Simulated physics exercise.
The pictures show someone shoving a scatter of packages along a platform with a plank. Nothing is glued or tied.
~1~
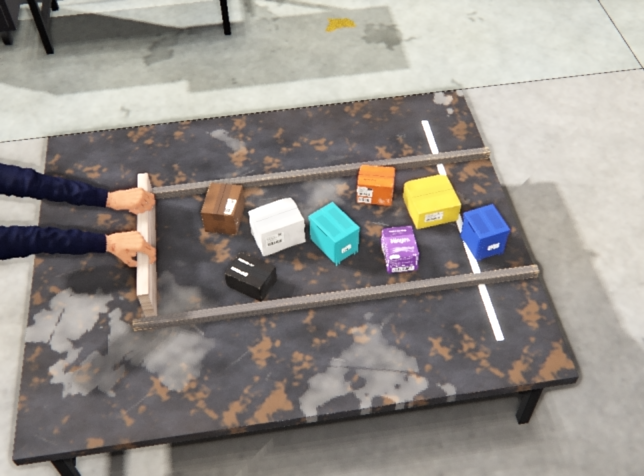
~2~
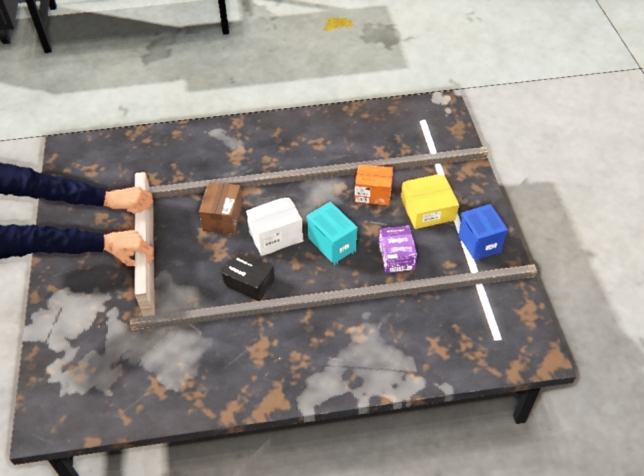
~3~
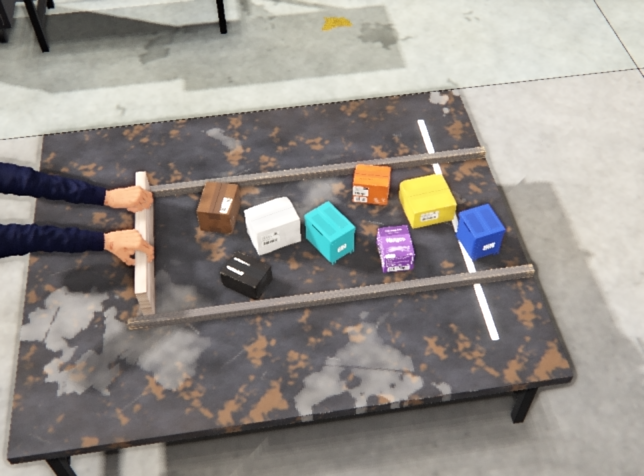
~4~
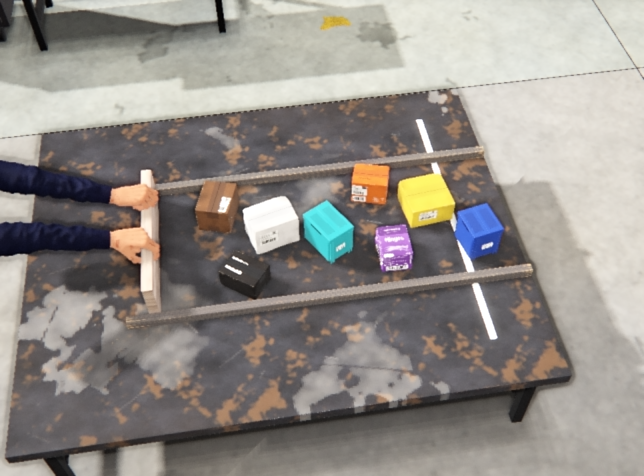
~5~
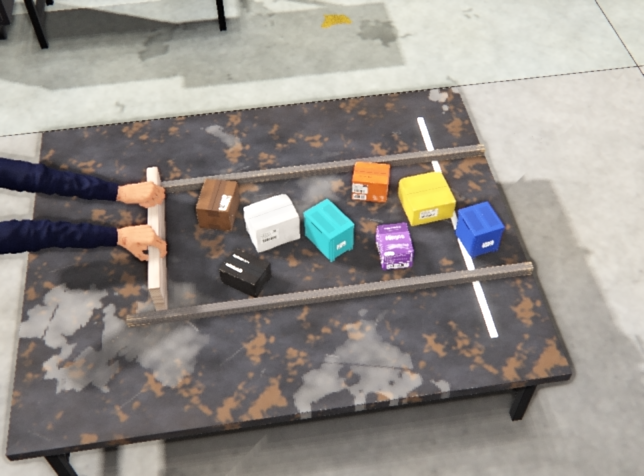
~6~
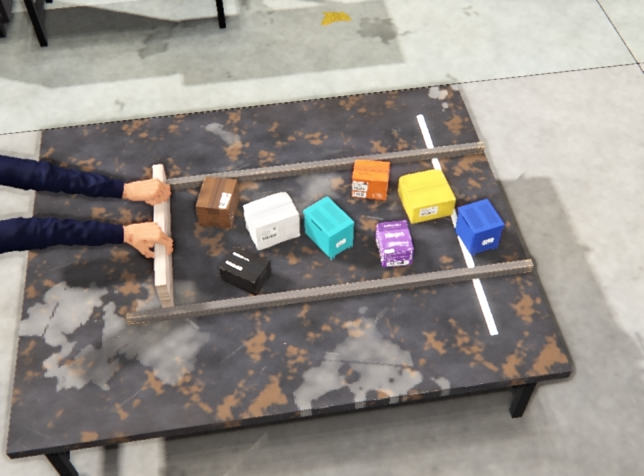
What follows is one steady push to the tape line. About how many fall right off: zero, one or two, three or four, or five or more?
Here the number that fall off is three or four.
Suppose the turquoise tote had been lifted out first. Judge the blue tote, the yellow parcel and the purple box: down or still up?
The blue tote goes over; the yellow parcel goes over; the purple box holds on.
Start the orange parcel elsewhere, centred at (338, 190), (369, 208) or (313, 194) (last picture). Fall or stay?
Place by place, it stays on; is lost; holds on.
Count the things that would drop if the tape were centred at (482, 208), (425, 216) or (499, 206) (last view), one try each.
In that order 5, 1 and 8.
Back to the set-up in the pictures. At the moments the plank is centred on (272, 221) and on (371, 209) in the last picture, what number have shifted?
4 and 8.
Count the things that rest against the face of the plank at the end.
That makes 3.
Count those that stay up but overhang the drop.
The number is 2.
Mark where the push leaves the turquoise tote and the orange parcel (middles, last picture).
The turquoise tote stops around (512, 216); the orange parcel around (488, 159).
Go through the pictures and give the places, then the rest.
The first picture shows blue tote (484, 233); yellow parcel (431, 201); purple box (400, 249); plank (147, 244); tape (458, 218).
The second picture shows yellow parcel (429, 201); black parcel (249, 276).
The third picture shows purple box (395, 249); white box (273, 225).
The fourth picture shows blue tote (478, 232); brown box (218, 207).
The fifth picture shows yellow parcel (426, 198); turquoise tote (329, 231).
The sixth picture shows blue tote (478, 228); yellow parcel (426, 196); purple box (394, 244); plank (163, 235); tape (453, 212).
Soon after, none off yet; blue tote at rest near (478, 228); yellow parcel at rest near (426, 196); purple box at rest near (394, 244).
After that, none off yet; blue tote at rest near (478, 228); yellow parcel displaced a little near (444, 194); purple box displaced about its own width near (445, 249).
In the end, the number that fall off is three or four; gone, purple box, yellow parcel and blue tote.
